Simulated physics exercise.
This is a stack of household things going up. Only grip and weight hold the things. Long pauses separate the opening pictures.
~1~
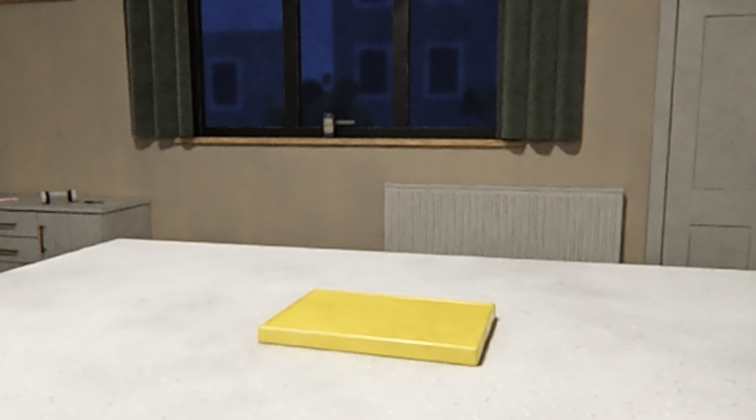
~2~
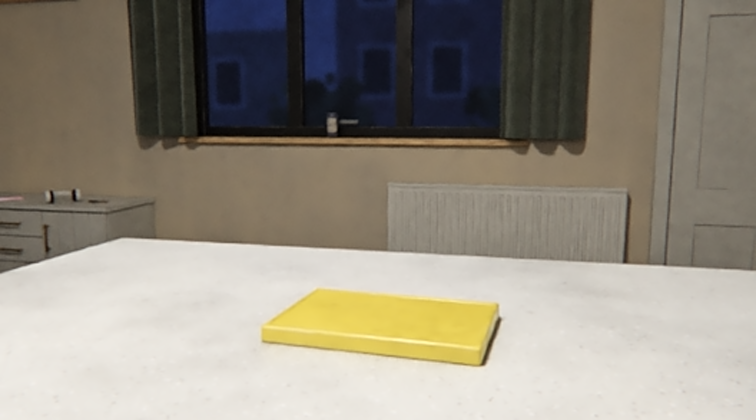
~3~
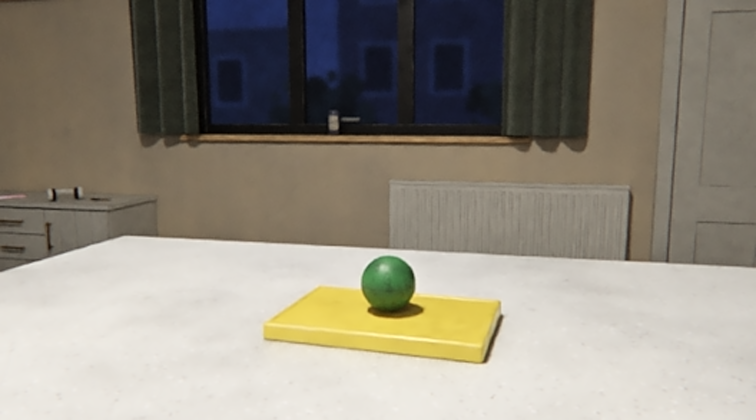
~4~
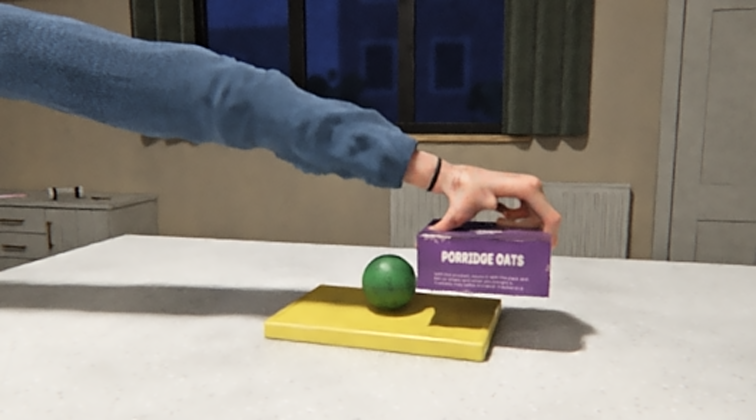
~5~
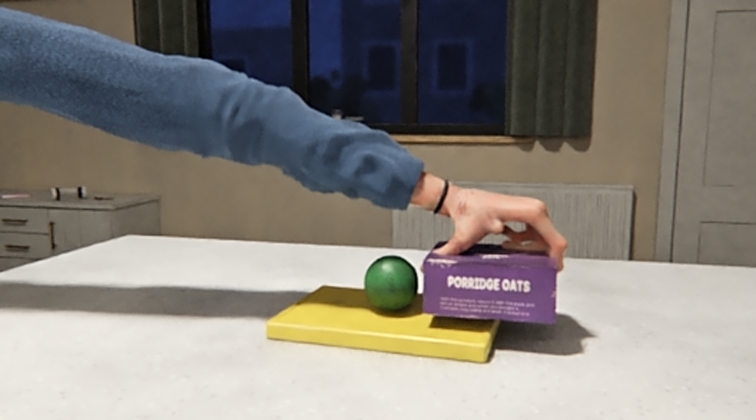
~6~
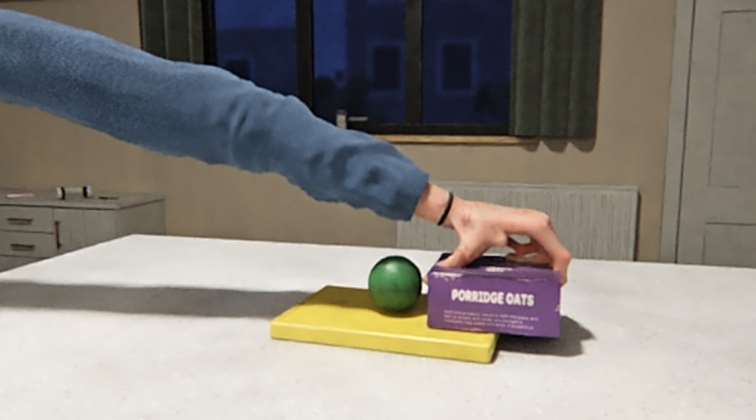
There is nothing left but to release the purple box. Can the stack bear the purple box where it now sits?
It stays intact.
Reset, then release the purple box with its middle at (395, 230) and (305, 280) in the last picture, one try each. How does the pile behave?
It caves in the first time and survives the second time.
Then, 0.70 s later than the last frame, all is still.
Then, 1.60 s later than the last frame, purple box resting near (496, 292).
When it is over, all 3 as before. End places, in pixels of the last picture, purple box near (497, 292). The pile keeps its balance.
